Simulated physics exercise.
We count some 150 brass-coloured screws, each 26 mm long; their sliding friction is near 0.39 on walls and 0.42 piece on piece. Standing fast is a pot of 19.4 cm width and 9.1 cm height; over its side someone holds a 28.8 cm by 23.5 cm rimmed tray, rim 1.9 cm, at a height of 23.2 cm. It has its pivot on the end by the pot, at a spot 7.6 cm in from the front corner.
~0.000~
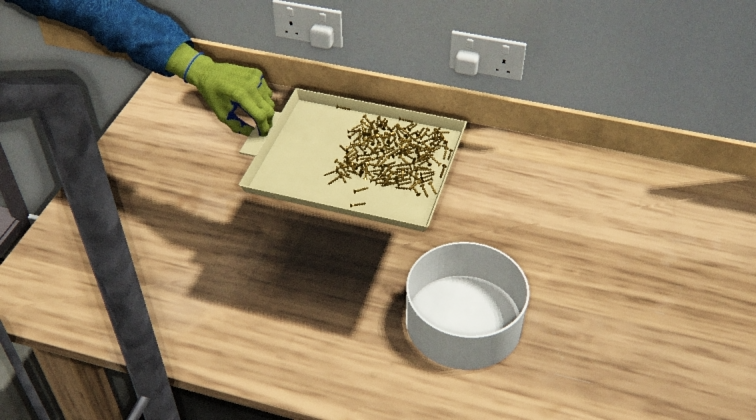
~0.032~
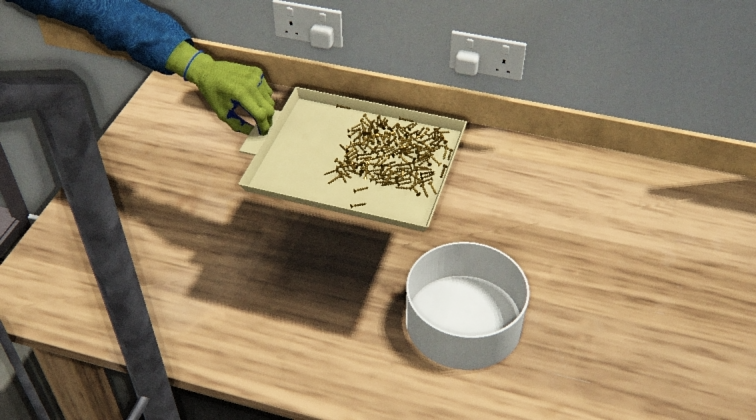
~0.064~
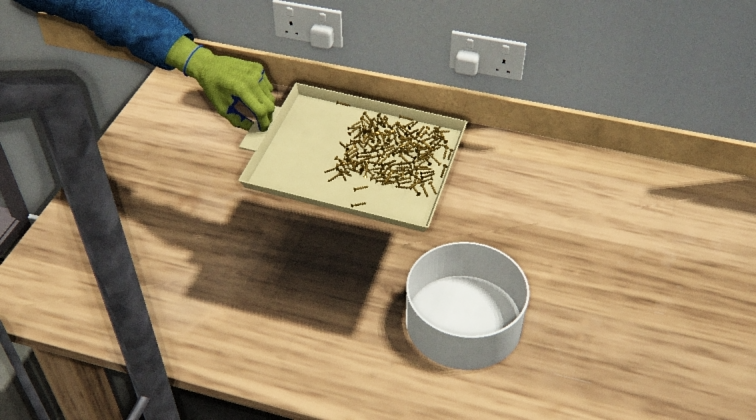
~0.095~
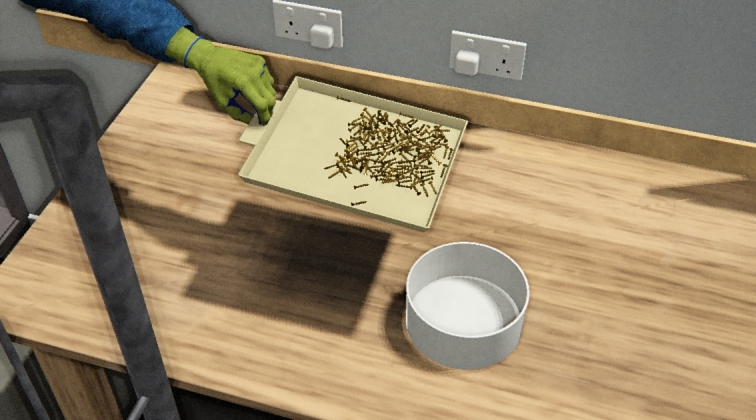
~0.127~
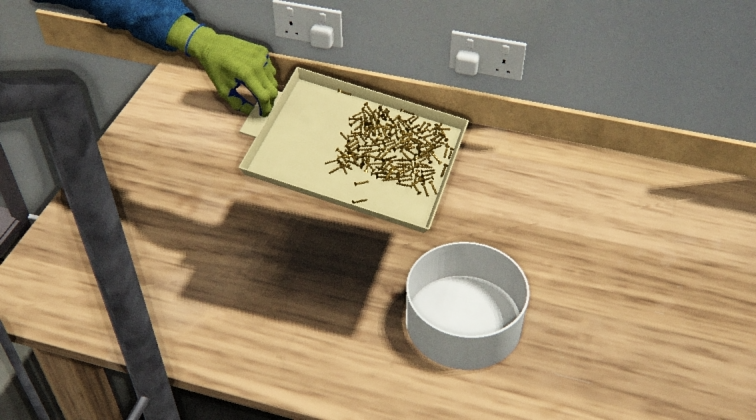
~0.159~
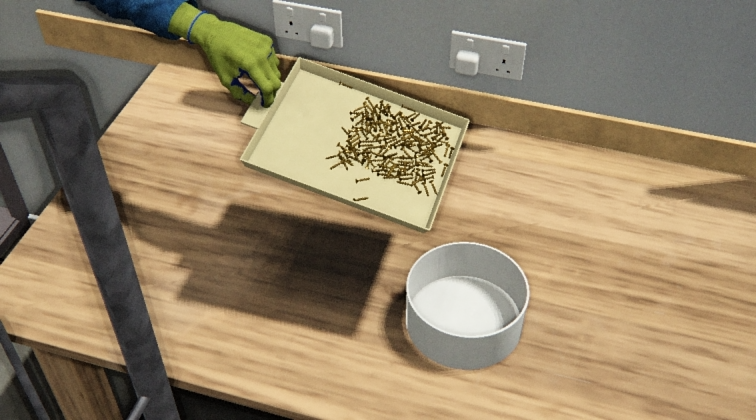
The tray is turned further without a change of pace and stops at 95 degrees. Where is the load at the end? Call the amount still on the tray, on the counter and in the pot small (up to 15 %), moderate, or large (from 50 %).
At the end, left on the tray: Small, counter: Moderate, pot: Large.
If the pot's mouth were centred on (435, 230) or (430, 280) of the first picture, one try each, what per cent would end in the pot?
Near 25 and 50 percent, one try each.
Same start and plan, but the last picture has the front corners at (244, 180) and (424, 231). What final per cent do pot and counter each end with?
In the pot: 45 per cent; on the counter: 55 per cent.
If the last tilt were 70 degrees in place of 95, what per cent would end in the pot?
Around 55 per cent, then.
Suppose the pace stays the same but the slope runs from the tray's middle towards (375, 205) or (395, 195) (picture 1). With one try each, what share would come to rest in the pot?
The share comes to roughly 65 in a hundred, then roughly 95 in a hundred.
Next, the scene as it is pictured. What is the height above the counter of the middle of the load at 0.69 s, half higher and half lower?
Height: Around 22 cm.
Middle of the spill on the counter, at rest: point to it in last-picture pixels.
About (514, 269).
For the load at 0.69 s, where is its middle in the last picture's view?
At about (469, 193).
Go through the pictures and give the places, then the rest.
Tray tilt 0 degrees, front corners at (244, 183) and (425, 223); middle of the pieces at (394, 152); pot at (468, 287), in the first picture.
Tray tilt 1 degrees, front corners at (244, 182) and (425, 223); middle of the pieces at (394, 152), in the second picture.
Tray tilt 2 degrees, front corners at (244, 178) and (425, 223); middle of the pieces at (394, 151), in the third picture.
Tray tilt 5 degrees, front corners at (244, 173) and (425, 224), lowest corner right front; middle of the pieces at (394, 149), in the fourth picture.
Tray tilt 9 degrees, front corners at (245, 166) and (426, 225), lowest corner right front; middle of the pieces at (395, 146), in the fifth picture.
Tray tilt 13 degrees, front corners at (246, 158) and (427, 225), lowest corner right front; middle of the pieces at (396, 143); pot at (468, 287). The tray's pace is about 125 degrees a second, in the sixth picture.
After 0.48 s, tilt 54 degrees; the tray holds 100 %, the pot 0 %.
After 0.69 s, tilt 80 degrees; the tray holds 45 %, the pot 0 %.
After 1.02 s, tilt 95 degrees; the tray holds 0 %, the pot 70 %.
In the end, at 2.5 s, tray 0 %, counter 30 %, pot 70 %.
